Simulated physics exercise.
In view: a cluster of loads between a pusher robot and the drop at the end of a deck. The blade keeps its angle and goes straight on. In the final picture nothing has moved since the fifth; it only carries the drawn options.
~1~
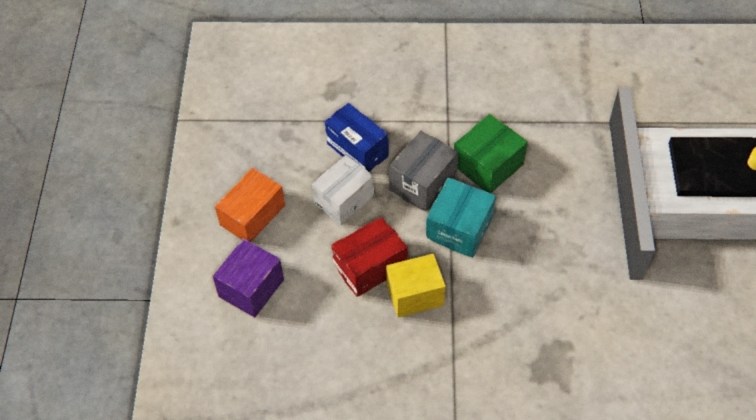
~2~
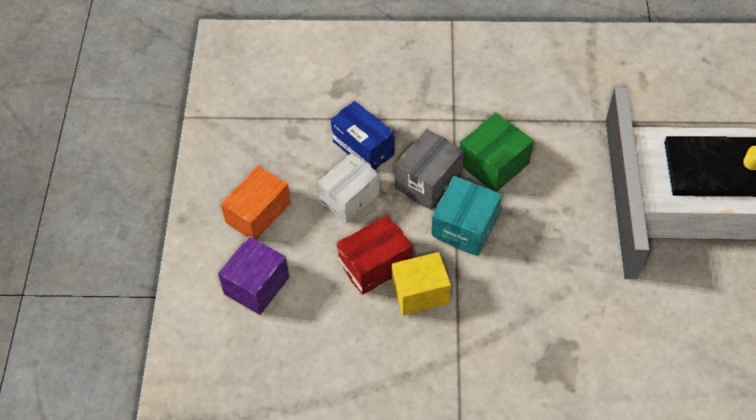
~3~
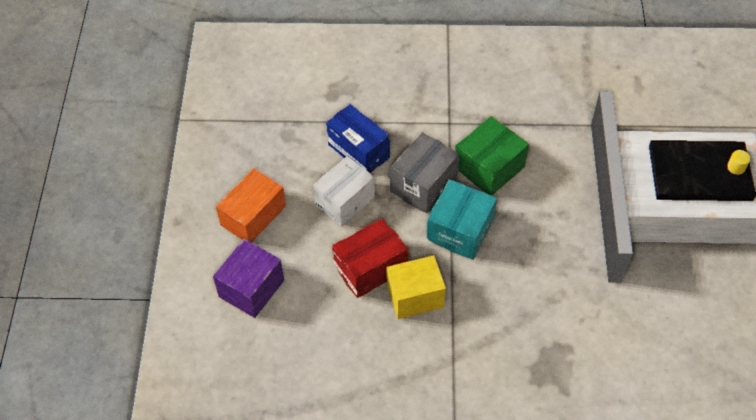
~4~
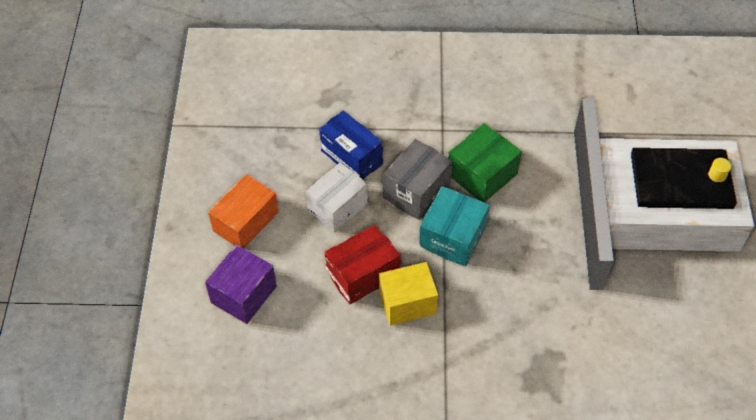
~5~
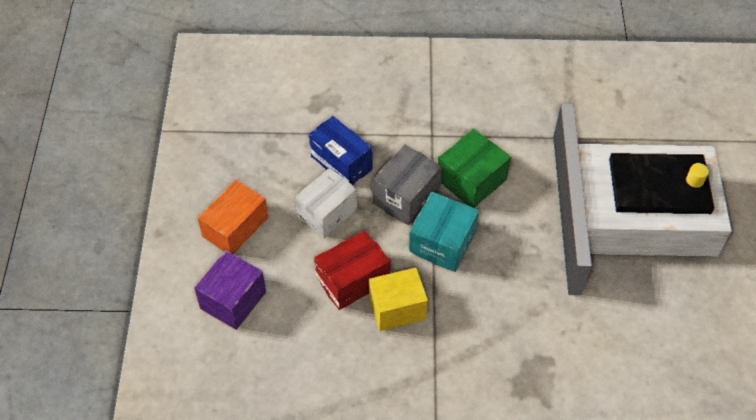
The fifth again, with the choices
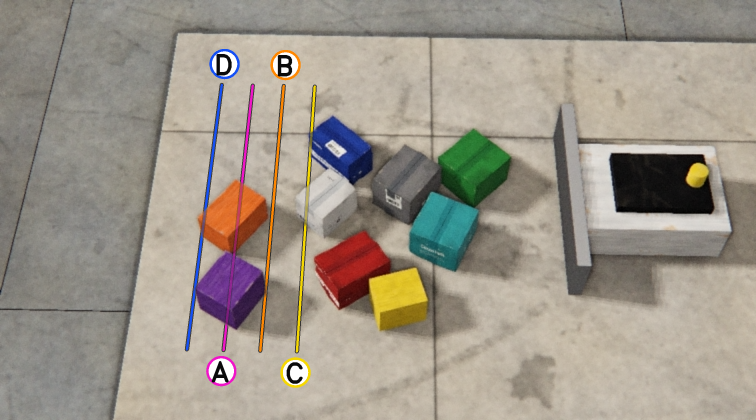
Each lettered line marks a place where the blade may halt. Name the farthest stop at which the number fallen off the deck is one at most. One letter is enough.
It should halt at A.
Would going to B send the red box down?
By then, no.
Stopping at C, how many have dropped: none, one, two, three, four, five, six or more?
The count is none.
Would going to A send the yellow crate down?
No.
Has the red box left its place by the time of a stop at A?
By then, yes.
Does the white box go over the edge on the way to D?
Yes.
On the marked copy, A at (239, 207); B at (273, 207); C at (307, 208); D at (206, 206).
With A. Early on, robot (533, 180); white box (317, 208); green box (408, 162).
Further on, robot (412, 177); orange crate (224, 214); white box (243, 246).
At the end, robot (318, 176); orange crate (146, 211); blue parcel (174, 145); none fallen.
As for the rest, B is within the limit but short; C is within the limit but short; D drops three.
